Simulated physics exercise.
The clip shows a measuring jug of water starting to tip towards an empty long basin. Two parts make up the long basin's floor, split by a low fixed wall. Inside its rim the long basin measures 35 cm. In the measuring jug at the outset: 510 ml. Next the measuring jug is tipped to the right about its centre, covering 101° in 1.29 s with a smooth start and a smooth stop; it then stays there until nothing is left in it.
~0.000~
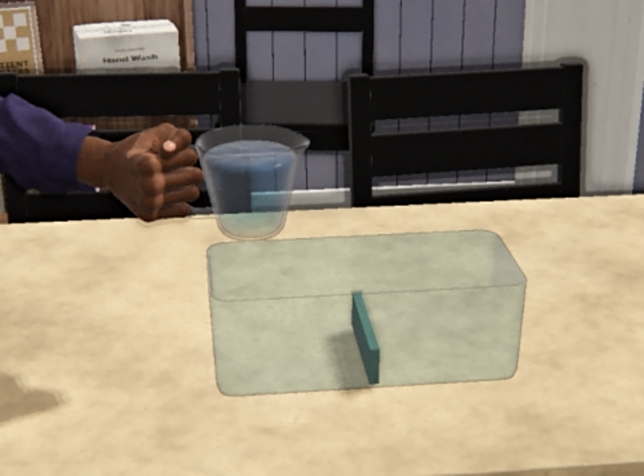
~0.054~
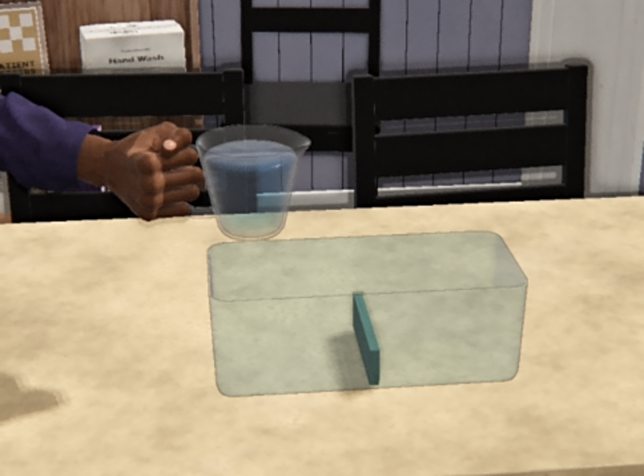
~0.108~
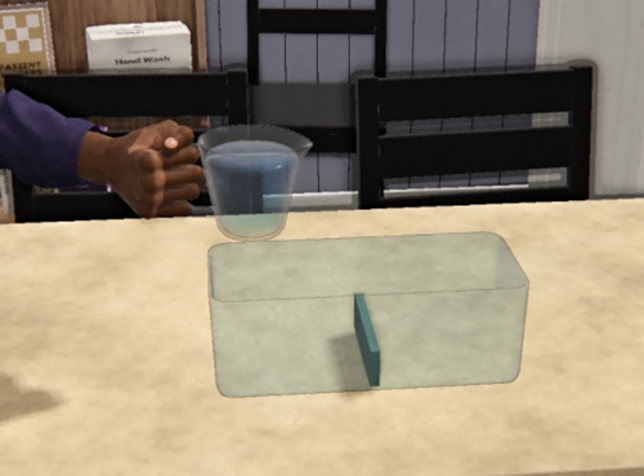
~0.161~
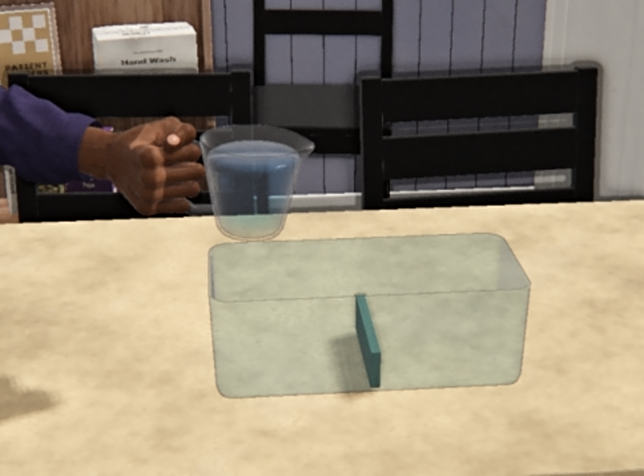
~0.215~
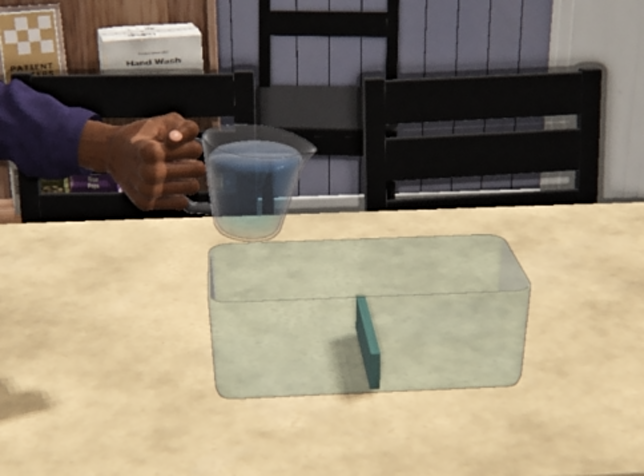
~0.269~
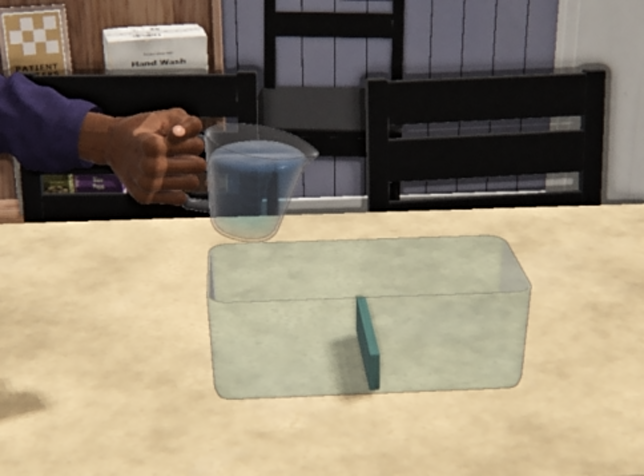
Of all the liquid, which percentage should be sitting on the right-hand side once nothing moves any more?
Around 51 per cent should be sitting there.
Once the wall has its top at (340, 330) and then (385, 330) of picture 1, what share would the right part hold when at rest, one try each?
Result: 85 per cent, then 20 per cent.
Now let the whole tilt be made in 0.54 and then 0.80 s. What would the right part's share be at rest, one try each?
In turn about 25 and 35 per cent.
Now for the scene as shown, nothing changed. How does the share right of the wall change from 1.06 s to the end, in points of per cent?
The share moves up, by some 4 per cent.
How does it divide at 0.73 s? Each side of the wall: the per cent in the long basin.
Around 3 percent on the left and 8 on the right.
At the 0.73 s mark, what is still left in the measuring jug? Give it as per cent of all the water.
Some 72 % of it is still there.
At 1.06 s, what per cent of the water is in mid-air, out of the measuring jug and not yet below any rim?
Roughly 10 %.
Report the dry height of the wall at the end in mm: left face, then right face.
36 mm left, 36 mm right.
After 0.73 s the tilt is 60° and 72 per cent is still to pour, 3 is left of the wall and 8 right of it.
After 1.06 s the tilt is 93° and 17 per cent is still to pour, 26 is left of the wall and 47 right of it.
After 1.41 s the tilt is 101° and 0 per cent is still to pour, 49 is left of the wall and 50 right of it.
After 1.79 s the tilt is 101° and 0 per cent is still to pour, 49 is left of the wall and 51 right of it.
In the end 49 per cent lies left of the wall, 51 right of it and 0 outside.
